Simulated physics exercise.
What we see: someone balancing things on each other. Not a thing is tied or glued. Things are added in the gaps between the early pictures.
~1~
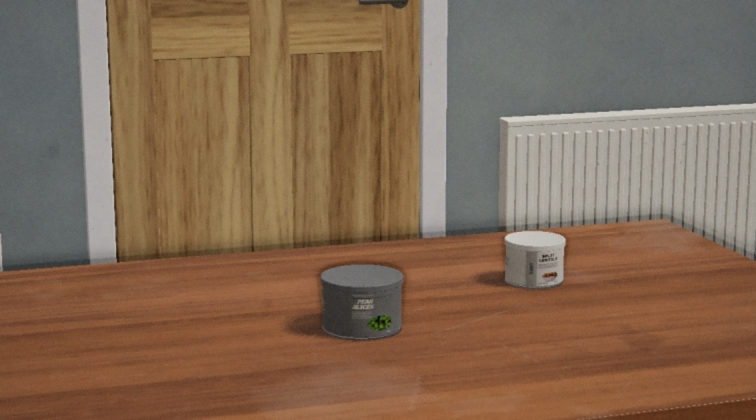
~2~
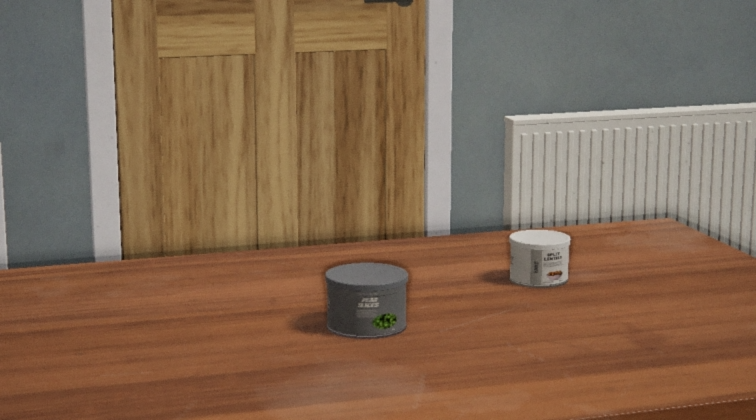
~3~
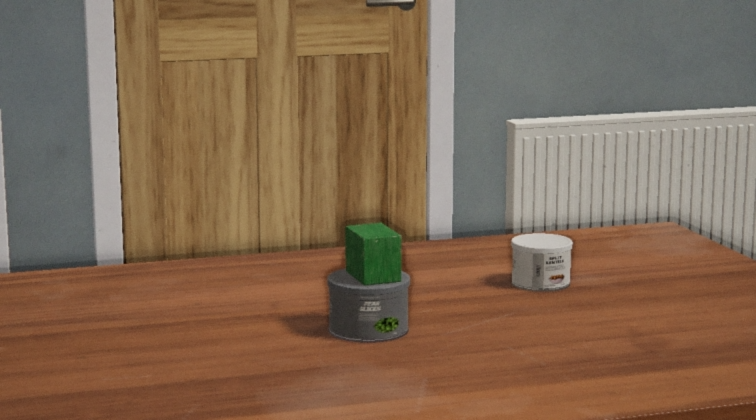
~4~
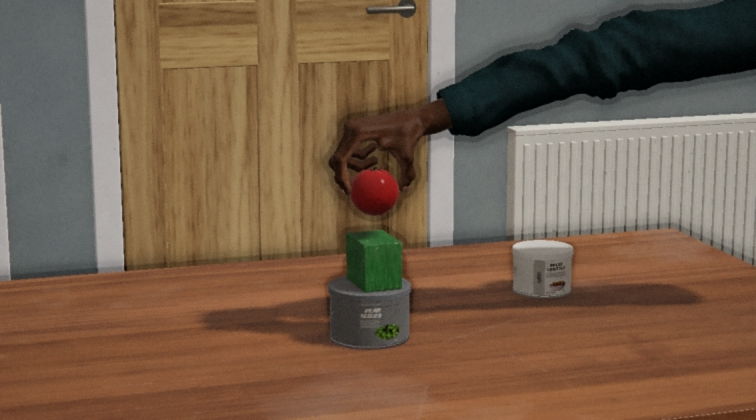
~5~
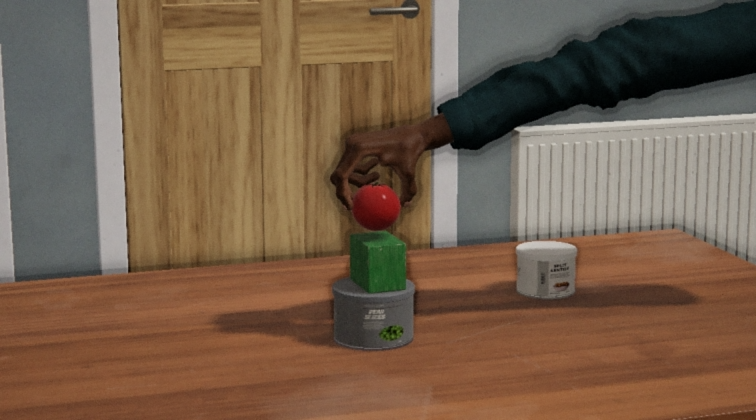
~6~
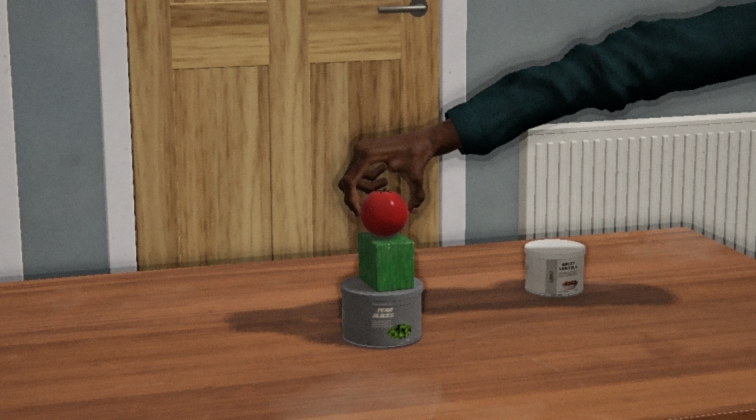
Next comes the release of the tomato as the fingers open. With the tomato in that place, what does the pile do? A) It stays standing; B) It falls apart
It stays standing (A).
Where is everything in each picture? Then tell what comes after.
In the first frame, the last thing is not in view yet.
In the second frame, the last thing is not in view yet; grey tub (367, 300).
In the third frame, the last thing is not in view yet; white tub (541, 262).
In the fourth frame, still above its spot; red tomato (374, 191); green block (374, 261).
In the fifth frame, still above its spot; red tomato (376, 207); grey tub (373, 312).
In the sixth frame, in place under the hand; red tomato (384, 213); white tub (554, 268).
Then, 0.20 s later than the last frame, all is still.
Then, 0.50 s later than the last frame, red tomato resting near (384, 213).
When it is over, all 4 as before. End places, in pixels of the last picture, red tomato near (384, 213). The pile holds.
